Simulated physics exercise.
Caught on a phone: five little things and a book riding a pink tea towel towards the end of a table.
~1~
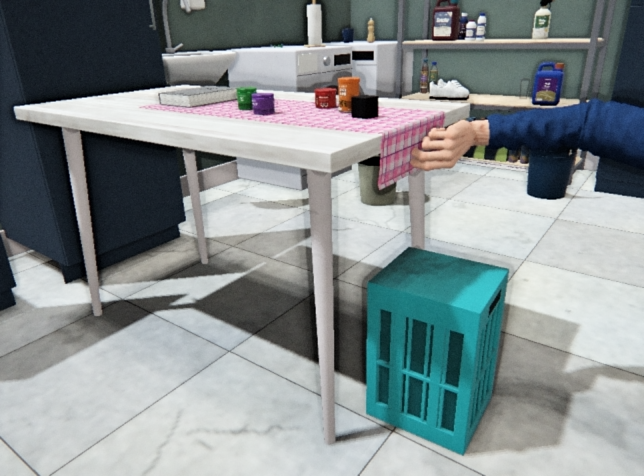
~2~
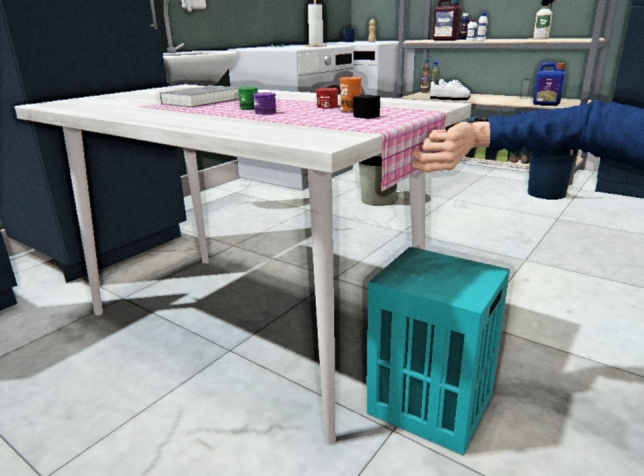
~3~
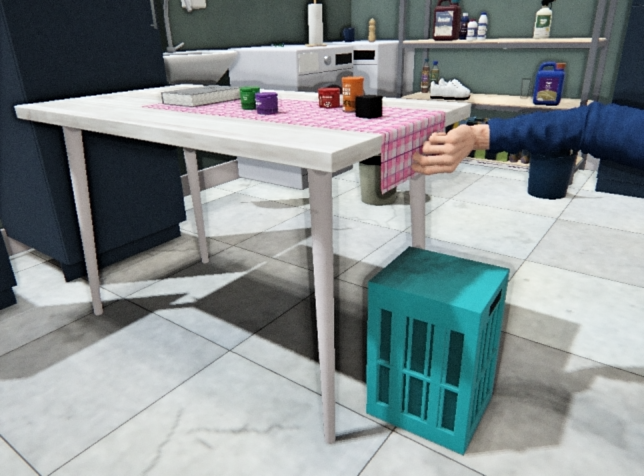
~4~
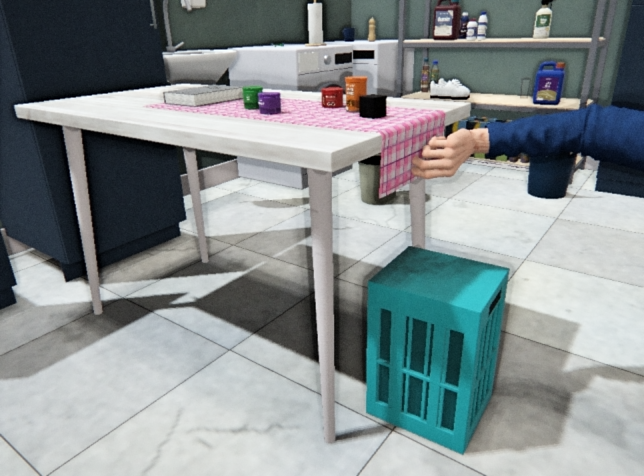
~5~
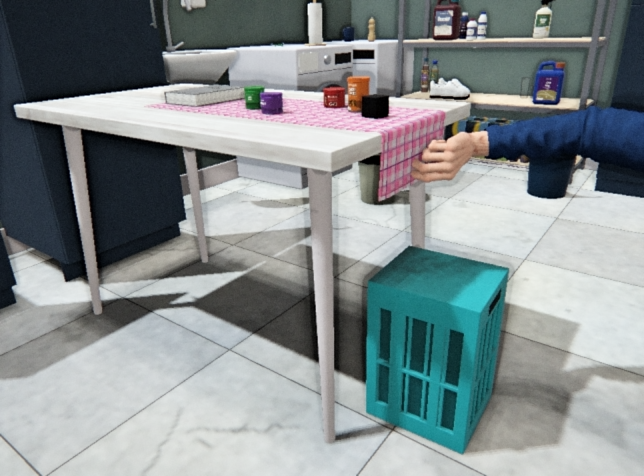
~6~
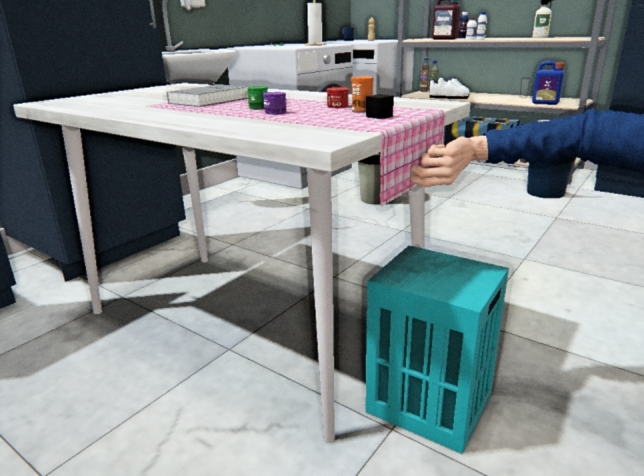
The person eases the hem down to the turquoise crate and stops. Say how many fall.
Over the edge go two.
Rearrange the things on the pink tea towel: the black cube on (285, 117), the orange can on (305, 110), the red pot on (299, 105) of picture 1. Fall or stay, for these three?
The black cube stays on; the orange can keeps its place on top; the red pot survives.
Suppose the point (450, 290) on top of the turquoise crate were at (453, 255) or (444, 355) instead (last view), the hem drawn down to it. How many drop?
It would be 1 and 4.
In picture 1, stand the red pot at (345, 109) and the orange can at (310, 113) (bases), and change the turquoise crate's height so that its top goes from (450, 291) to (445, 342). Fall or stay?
The red pot goes over; the orange can is carried off.
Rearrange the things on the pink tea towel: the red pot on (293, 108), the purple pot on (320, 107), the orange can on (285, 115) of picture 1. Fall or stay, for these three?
The red pot keeps its place on top; the purple pot holds on; the orange can keeps its place on top.
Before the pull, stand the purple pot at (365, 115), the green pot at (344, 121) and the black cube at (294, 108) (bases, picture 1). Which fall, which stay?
The purple pot drops off; the green pot drops off; the black cube keeps its place on top.
Soon after, hem near (413, 227); black cube gone.
After that, hem on the crate; black cube and orange can gone.
In the end, hem on the crate; black cube and orange can gone. The table loses two.
